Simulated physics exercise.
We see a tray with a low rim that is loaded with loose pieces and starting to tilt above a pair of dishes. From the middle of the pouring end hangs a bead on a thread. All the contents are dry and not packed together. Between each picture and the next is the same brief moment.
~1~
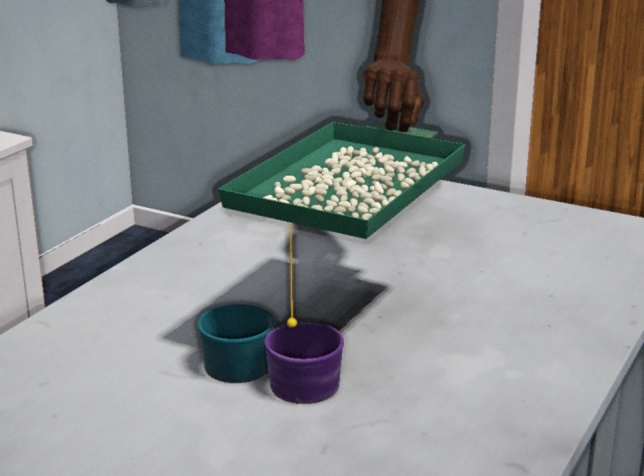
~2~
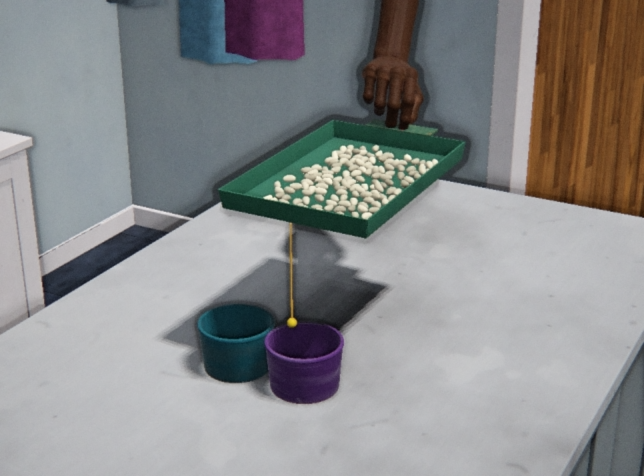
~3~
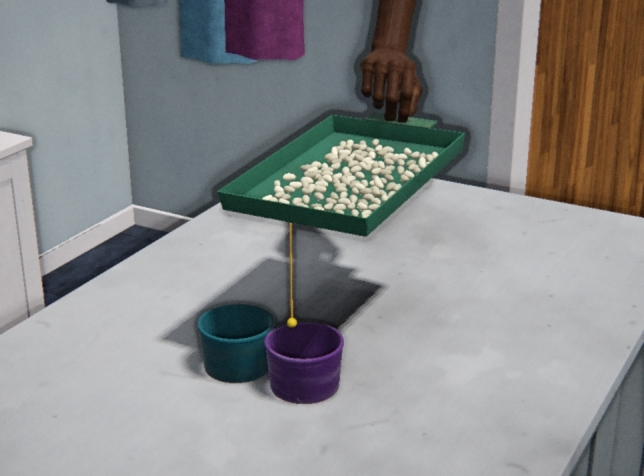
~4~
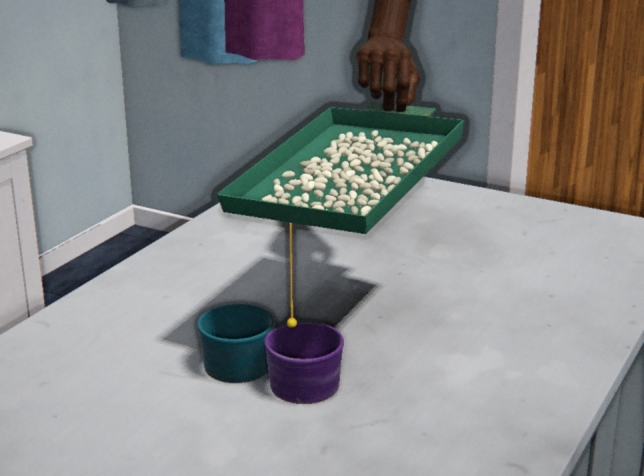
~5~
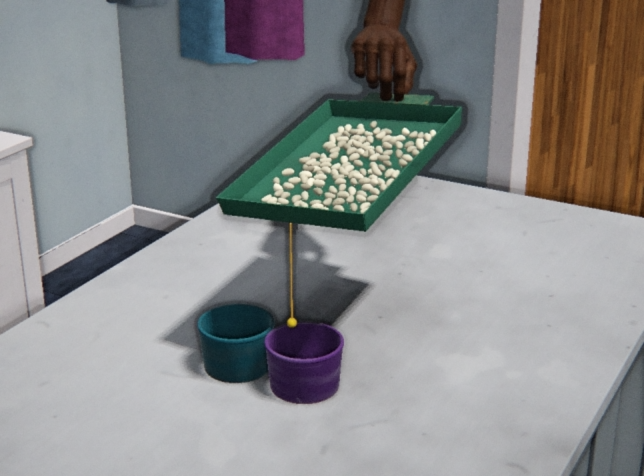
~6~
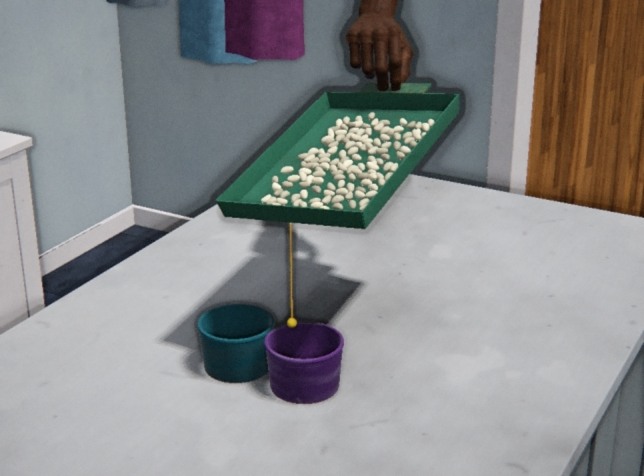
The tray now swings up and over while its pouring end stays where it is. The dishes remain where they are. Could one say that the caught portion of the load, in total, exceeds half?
Yes, it exceeds half.
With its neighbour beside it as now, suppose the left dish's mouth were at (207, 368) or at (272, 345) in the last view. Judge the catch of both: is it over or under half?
For the two tries in order: Not as much as half, not as much as half.
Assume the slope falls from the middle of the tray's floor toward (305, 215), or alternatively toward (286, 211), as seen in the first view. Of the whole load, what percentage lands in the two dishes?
First case about 0 percent; second case about 20 percent.
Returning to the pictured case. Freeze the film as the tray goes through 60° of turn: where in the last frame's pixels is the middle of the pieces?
(268, 177).
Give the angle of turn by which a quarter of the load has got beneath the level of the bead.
Roughly 110°.
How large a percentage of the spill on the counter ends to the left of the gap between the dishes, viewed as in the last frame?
That's roughly 90 per cent of the pieces.
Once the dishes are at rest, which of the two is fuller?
Observation: The greater share ends in the dish at the left.
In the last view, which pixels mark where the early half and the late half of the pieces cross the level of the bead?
Near (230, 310) to start, and near (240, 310) afterwards.
Soon after the last picture, tray tipped steeply; nearly all on the tray; a stray few in the air.
A little later, tray tipped right over; most on the tray; a small part in the left dish; a small part outside both; a stray few in the air.
Later still, tray tipped past a quarter turn; most in the left dish; about a quarter outside both.
At rest, tray tipped past a quarter turn; none in the right dish; most in the left dish; about a quarter outside both.
